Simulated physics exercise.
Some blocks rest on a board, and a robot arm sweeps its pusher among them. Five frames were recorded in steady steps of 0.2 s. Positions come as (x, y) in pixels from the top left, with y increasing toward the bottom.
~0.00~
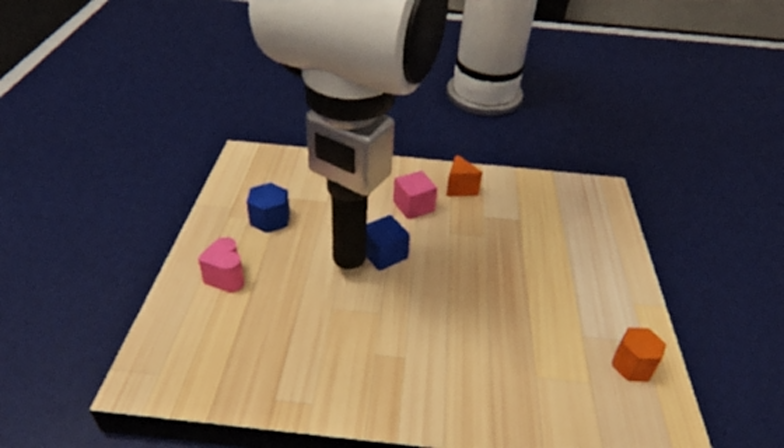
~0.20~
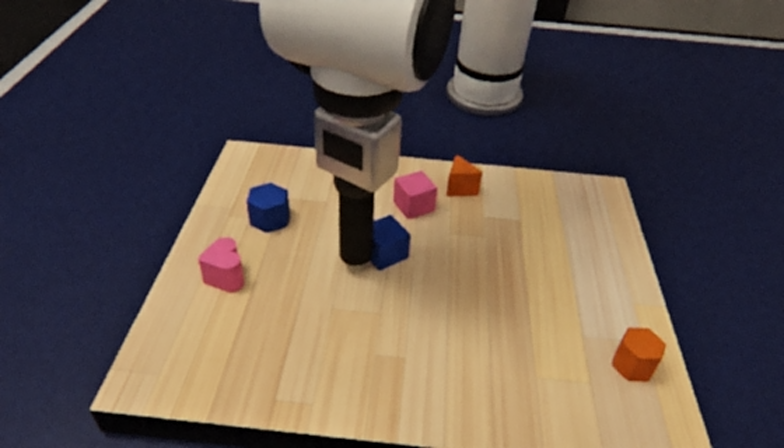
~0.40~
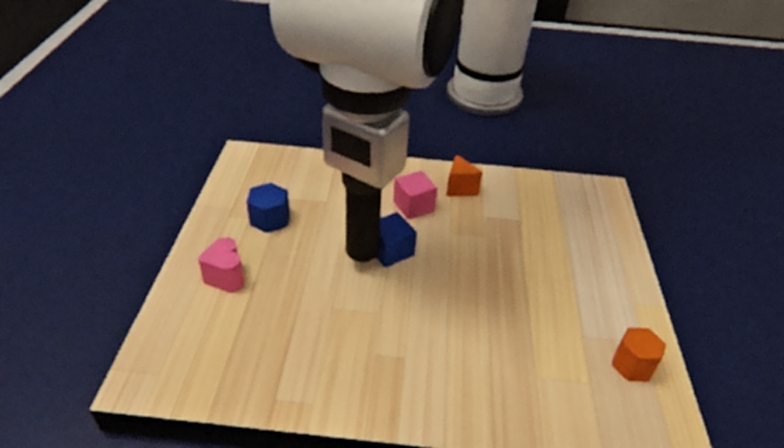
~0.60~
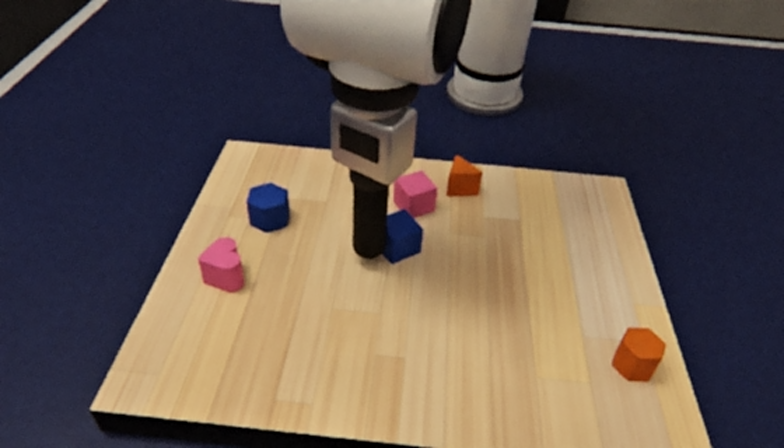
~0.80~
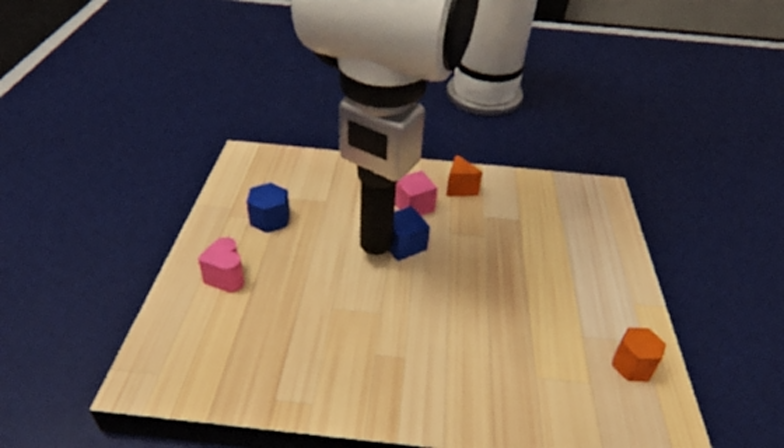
In the video, a robot arm's black pusher slides a blue cube a short distance right and slightly away across a wooden board, while the surrounding pink, orange and blue blocks stay in place.
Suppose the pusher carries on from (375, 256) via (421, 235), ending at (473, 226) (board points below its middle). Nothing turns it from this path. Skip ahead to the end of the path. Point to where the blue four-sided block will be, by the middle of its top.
About (496, 187).
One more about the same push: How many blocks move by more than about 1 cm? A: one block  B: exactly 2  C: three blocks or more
The correct letter is A.
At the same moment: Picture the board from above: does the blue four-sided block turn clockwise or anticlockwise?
Seen from above, its turn is counter-clockwise.
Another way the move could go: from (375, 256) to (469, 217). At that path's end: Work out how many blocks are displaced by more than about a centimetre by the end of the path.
The count is one.
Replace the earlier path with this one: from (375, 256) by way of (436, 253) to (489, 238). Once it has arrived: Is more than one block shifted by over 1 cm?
My answer is no.
What follows on the original path. One third of the way, pusher (407, 230); blue four-sided block (437, 207).
Two thirds of the way, pusher (440, 220); blue four-sided block (467, 196).
At the end, pusher (475, 215); blue four-sided block (496, 187), turned 35° anticlockwise; pink four-sided block unmoved.
